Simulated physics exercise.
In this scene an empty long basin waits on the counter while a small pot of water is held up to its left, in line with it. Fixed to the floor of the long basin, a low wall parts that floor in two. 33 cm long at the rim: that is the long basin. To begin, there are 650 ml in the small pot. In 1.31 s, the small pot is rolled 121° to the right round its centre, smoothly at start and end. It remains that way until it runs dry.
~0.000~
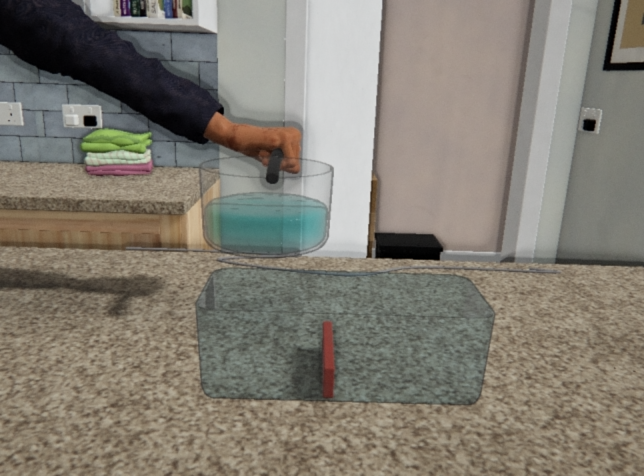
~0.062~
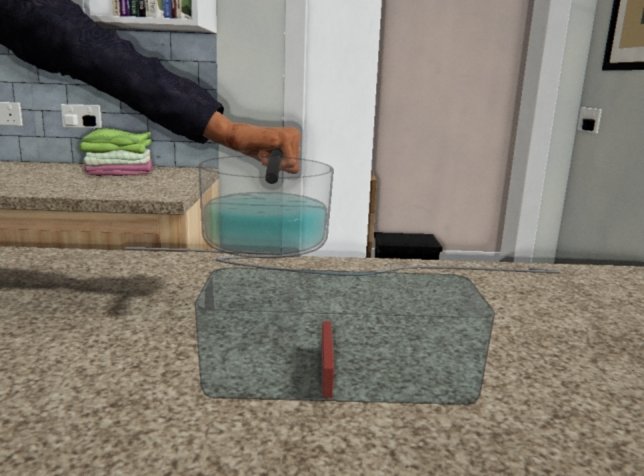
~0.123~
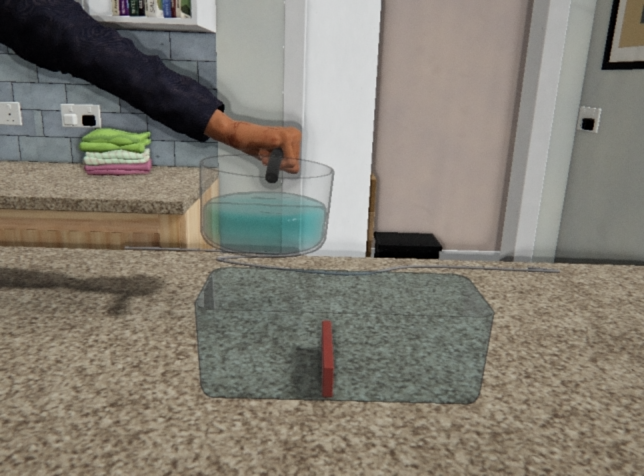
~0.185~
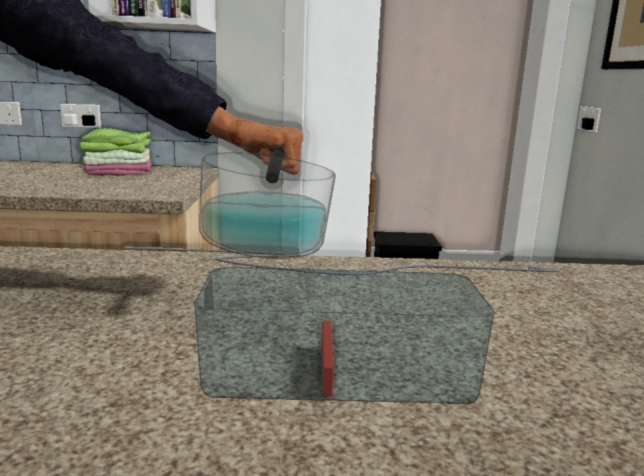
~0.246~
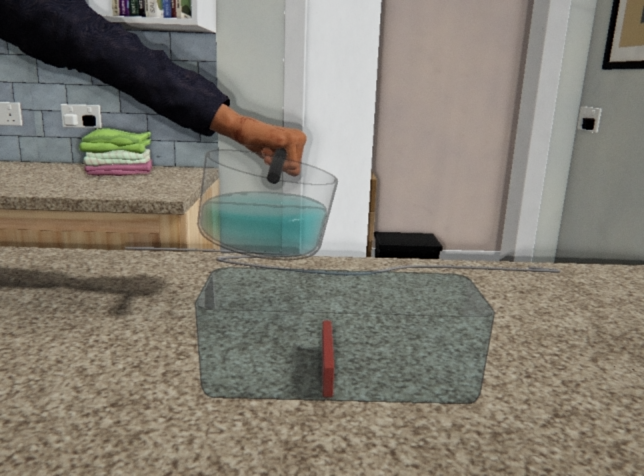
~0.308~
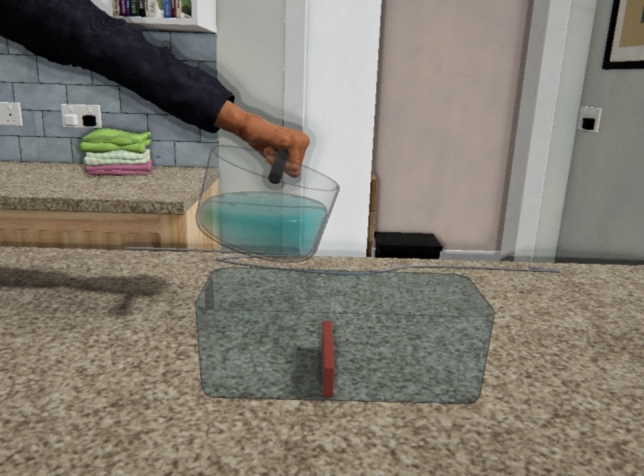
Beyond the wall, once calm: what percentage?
76 out of 100.
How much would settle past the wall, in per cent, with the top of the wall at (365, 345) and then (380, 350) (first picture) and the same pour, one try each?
The first gives near 35 per cent and the second near 15 per cent.
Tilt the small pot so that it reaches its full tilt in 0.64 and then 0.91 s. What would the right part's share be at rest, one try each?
Try 1: Approx. 60 %; try 2: Approx. 65 %.
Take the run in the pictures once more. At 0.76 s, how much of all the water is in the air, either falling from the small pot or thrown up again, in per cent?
It comes to roughly 24 per cent.
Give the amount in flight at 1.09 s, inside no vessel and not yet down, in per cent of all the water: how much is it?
Roughly 5 %.
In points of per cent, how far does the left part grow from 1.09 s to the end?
10 %.
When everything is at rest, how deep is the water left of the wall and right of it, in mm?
Some 8 mm on the left and some 22 mm on the right.
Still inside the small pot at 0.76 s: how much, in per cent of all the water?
64 %.
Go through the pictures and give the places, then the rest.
The first picture shows tilt 0°; pouring edge (333, 170); surface from (207, 202) to (328, 206); the long basin's rim runs from (205, 288) to (481, 297); the wall's top is at (328, 344).
The second picture shows tilt 1°; pouring edge (332, 171); surface from (206, 202) to (328, 206).
The third picture shows tilt 3°; pouring edge (333, 173); surface from (205, 201) to (327, 206).
The fourth picture shows tilt 6°; pouring edge (334, 176); surface from (205, 201) to (327, 206).
The fifth picture shows tilt 10°; pouring edge (337, 182); surface from (205, 201) to (327, 207).
The sixth picture shows tilt 16°; pouring edge (338, 188); surface from (204, 200) to (329, 207).
Then, 0.76 s in, the tilt is 75° and 65 per cent is still to pour, 0 is left of the wall and 11 right of it.
Then, 1.09 s in, the tilt is 113° and 9 per cent is still to pour, 13 is left of the wall and 73 right of it.
Then, 1.43 s in, the tilt is 121° and 0 per cent is still to pour, 22 is left of the wall and 77 right of it.
Then, 1.81 s in, the tilt is 121° and 0 per cent is still to pour, 24 is left of the wall and 76 right of it.
Finally, 24 per cent lies left of the wall, 76 right of it and 0 outside.
